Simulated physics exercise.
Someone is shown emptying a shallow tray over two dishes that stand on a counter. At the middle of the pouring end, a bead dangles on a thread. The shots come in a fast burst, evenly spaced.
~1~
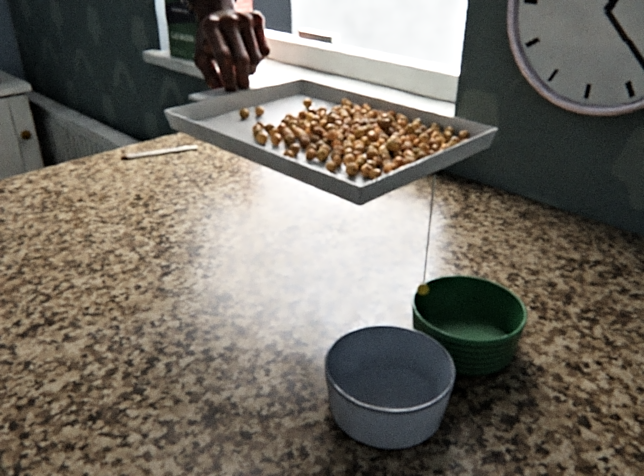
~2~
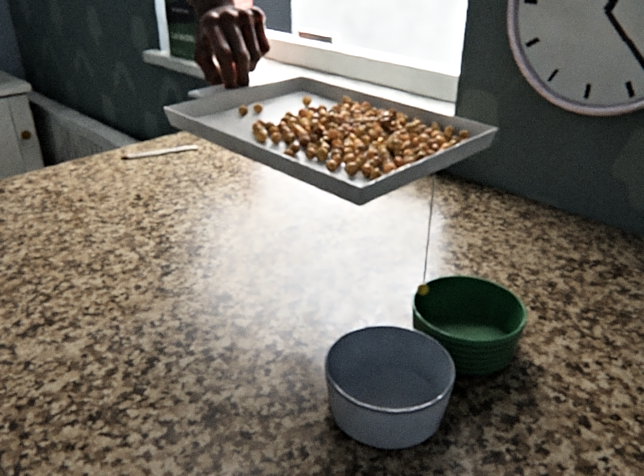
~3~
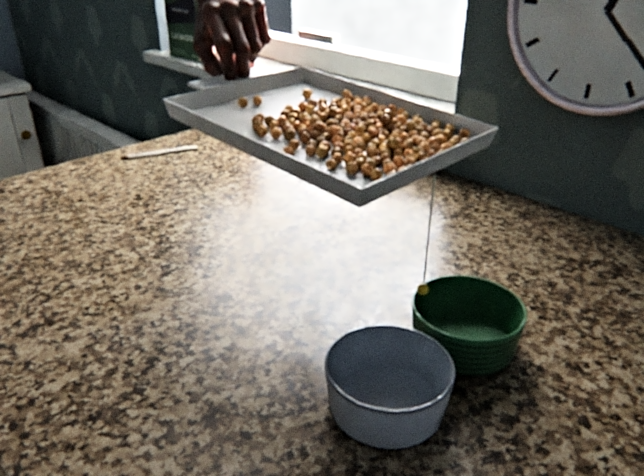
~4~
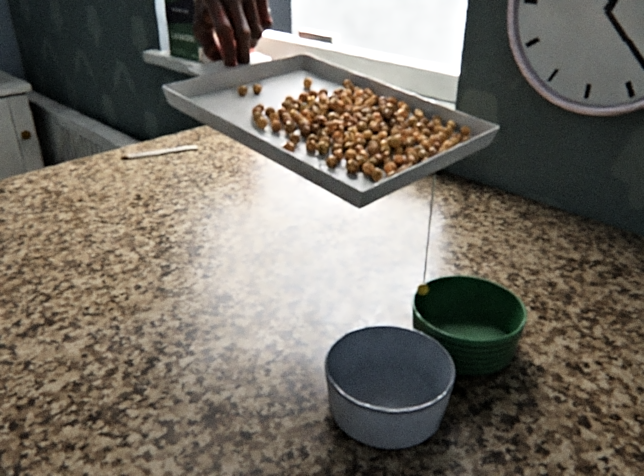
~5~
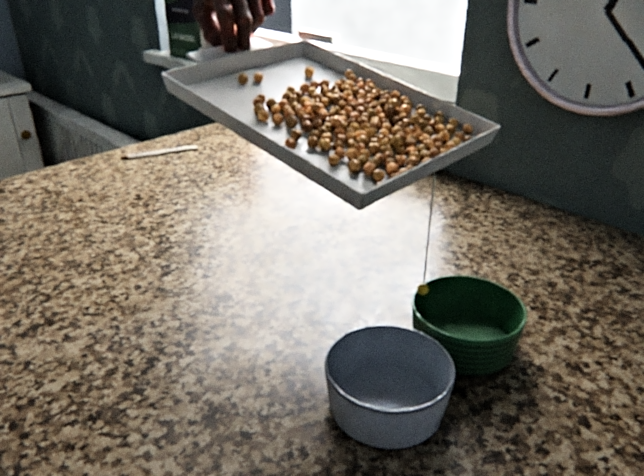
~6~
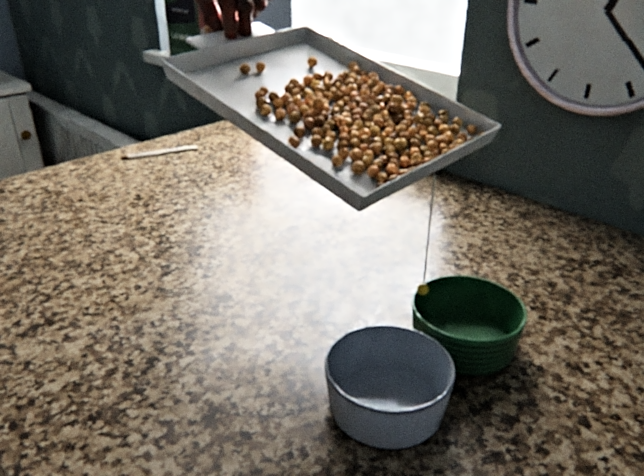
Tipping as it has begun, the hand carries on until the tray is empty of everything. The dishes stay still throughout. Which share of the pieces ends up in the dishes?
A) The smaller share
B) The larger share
The answer is B.
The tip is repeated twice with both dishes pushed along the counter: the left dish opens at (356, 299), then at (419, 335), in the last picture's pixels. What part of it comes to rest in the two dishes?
0, then 50 %.
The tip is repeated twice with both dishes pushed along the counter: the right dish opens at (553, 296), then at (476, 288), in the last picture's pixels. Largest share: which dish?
Well, the left-side one at the first spot and the left-side one at the second.
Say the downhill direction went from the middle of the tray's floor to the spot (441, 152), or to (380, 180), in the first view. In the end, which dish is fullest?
Result - first place: The right side, second place: The left side.
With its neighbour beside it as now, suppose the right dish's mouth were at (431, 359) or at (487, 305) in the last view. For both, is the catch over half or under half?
For the earlier try a larger portion is kept, for the later one a larger portion.
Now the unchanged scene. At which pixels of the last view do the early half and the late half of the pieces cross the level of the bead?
At (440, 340) for the first part, then at (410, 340) for the others.
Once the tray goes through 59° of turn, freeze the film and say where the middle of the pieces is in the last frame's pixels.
Somewhere about pixel (403, 114).
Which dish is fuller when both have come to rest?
It is the dish on the left.
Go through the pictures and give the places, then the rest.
The first frame shows corners of the pouring end near (361, 183) and (491, 128), level; middle of the load near (360, 137), round wooden beads; left dish near (440, 415); right dish near (515, 346); bead on its thread near (423, 289).
The second frame shows corners of the pouring end near (361, 184) and (491, 128), level; middle of the load near (360, 136).
The third frame shows corners of the pouring end near (361, 185) and (492, 127), tipped barely, lowest at the left corner; middle of the load near (360, 132).
The fourth frame shows corners of the pouring end near (362, 187) and (493, 126), tipped a little, lowest at the left corner; middle of the load near (361, 128).
The fifth frame shows corners of the pouring end near (363, 189) and (494, 125), tipped a little, lowest at the left corner; middle of the load near (363, 123).
The sixth frame shows corners of the pouring end near (363, 192) and (496, 125), tipped a little, lowest at the left corner; middle of the load near (367, 120), near half on the move; left dish near (440, 415); right dish near (515, 346).
Shortly afterwards, tray tipped steeply; all but a few on the tray; only a few in the left dish; only a few in the air.
Next, tray tipped right over; only a few on the tray; near half in the left dish; near a quarter in the right dish; near a quarter outside both; a little in the air.
Some moments later, tray tipped past a quarter turn; near two thirds in the left dish; near a quarter in the right dish; near a quarter outside both.
In the end, tray tipped past a quarter turn; near two thirds in the left dish; near a quarter in the right dish; near a quarter outside both.
